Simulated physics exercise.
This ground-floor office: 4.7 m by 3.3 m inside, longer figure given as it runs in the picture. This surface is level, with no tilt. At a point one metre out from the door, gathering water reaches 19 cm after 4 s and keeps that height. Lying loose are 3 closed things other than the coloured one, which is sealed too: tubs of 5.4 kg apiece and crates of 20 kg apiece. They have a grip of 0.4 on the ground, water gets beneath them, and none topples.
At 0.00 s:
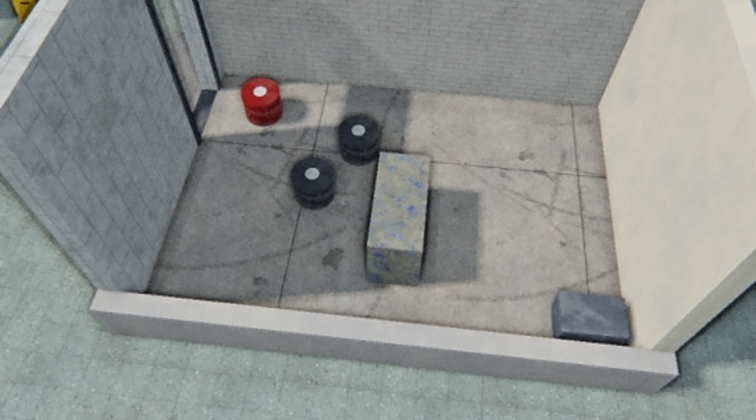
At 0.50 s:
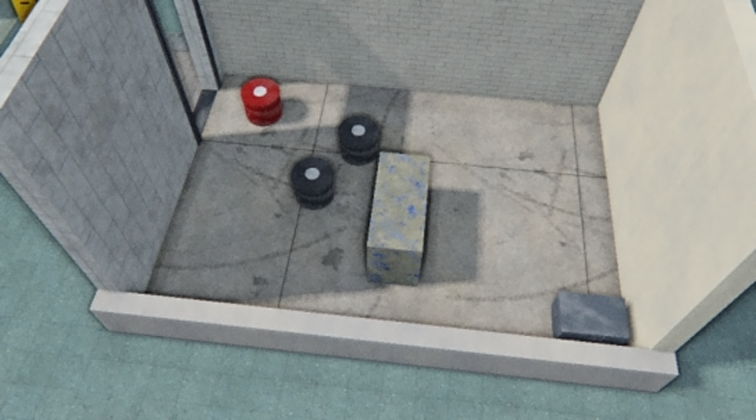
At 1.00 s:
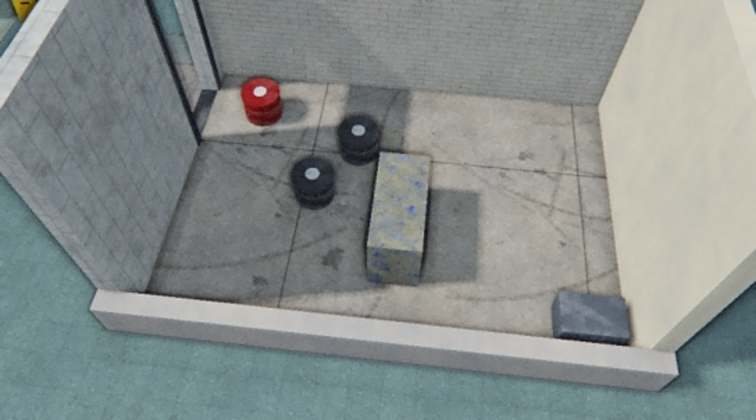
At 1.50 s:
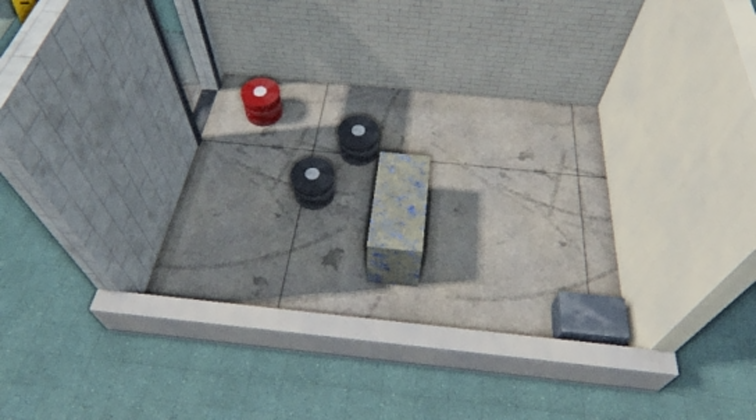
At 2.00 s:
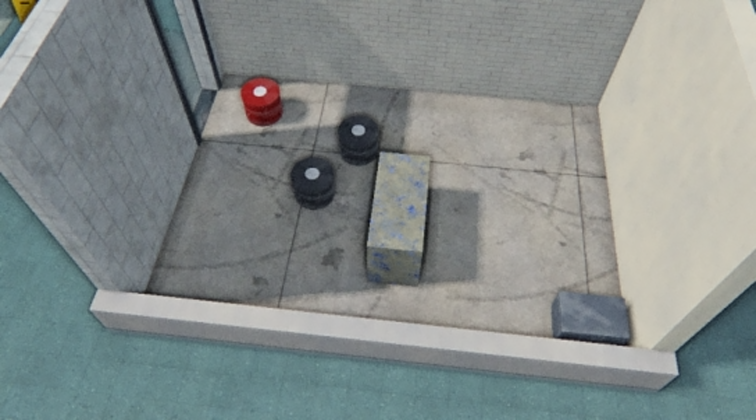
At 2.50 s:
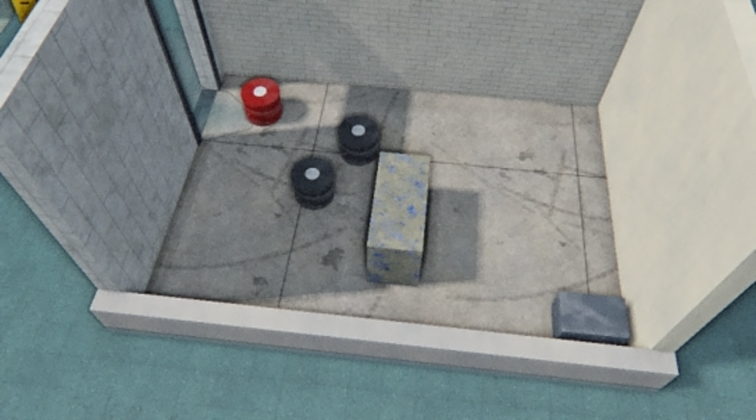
In a walled room seen from above, a red tub, two black ones, a tall speckled block and a gray box stayed still while the greenish floor outside turned bluer and water crept in near the red tub.
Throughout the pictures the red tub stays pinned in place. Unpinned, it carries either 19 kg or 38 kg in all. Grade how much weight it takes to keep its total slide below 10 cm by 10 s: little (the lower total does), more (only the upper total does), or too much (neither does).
Grade: More.
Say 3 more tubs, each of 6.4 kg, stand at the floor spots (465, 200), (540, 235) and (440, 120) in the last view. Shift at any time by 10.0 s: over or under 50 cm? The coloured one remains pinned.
In turn: Short of it, under, past it.
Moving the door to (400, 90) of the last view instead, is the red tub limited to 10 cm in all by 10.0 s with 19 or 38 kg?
Then the lighter mass suffices.
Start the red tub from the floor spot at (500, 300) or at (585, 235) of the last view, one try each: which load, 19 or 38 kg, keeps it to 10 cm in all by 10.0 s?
Log: Try 1 the lighter pick works; try 2 the lighter pick works.
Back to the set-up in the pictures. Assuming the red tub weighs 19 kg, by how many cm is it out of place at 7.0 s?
Shift: About 50 cm.
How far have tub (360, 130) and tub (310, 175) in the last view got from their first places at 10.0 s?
One is off by 150 cm, the other by 200 cm, in the order asked.
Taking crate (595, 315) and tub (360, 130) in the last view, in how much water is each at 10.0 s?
Around 5 cm and 2 cm.
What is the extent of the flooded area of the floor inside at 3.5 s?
I'd estimate close to 1.5 m2.
After 3.5 s the red tub would be 0 cm from its start with 19 kg and 0 cm from its start with 38 kg; 5 cm of water round it then.
After 4.5 s the red tub would be 13 cm from its start with 19 kg and 0 cm from its start with 38 kg; 6 cm of water round it then.
After 7.0 s the red tub would be 49 cm from its start with 19 kg and 0 cm from its start with 38 kg; 6 cm of water round it then.
After 10.0 s the red tub would be 75 cm from its start with 19 kg and 0 cm from its start with 38 kg; 7 cm of water round it then.
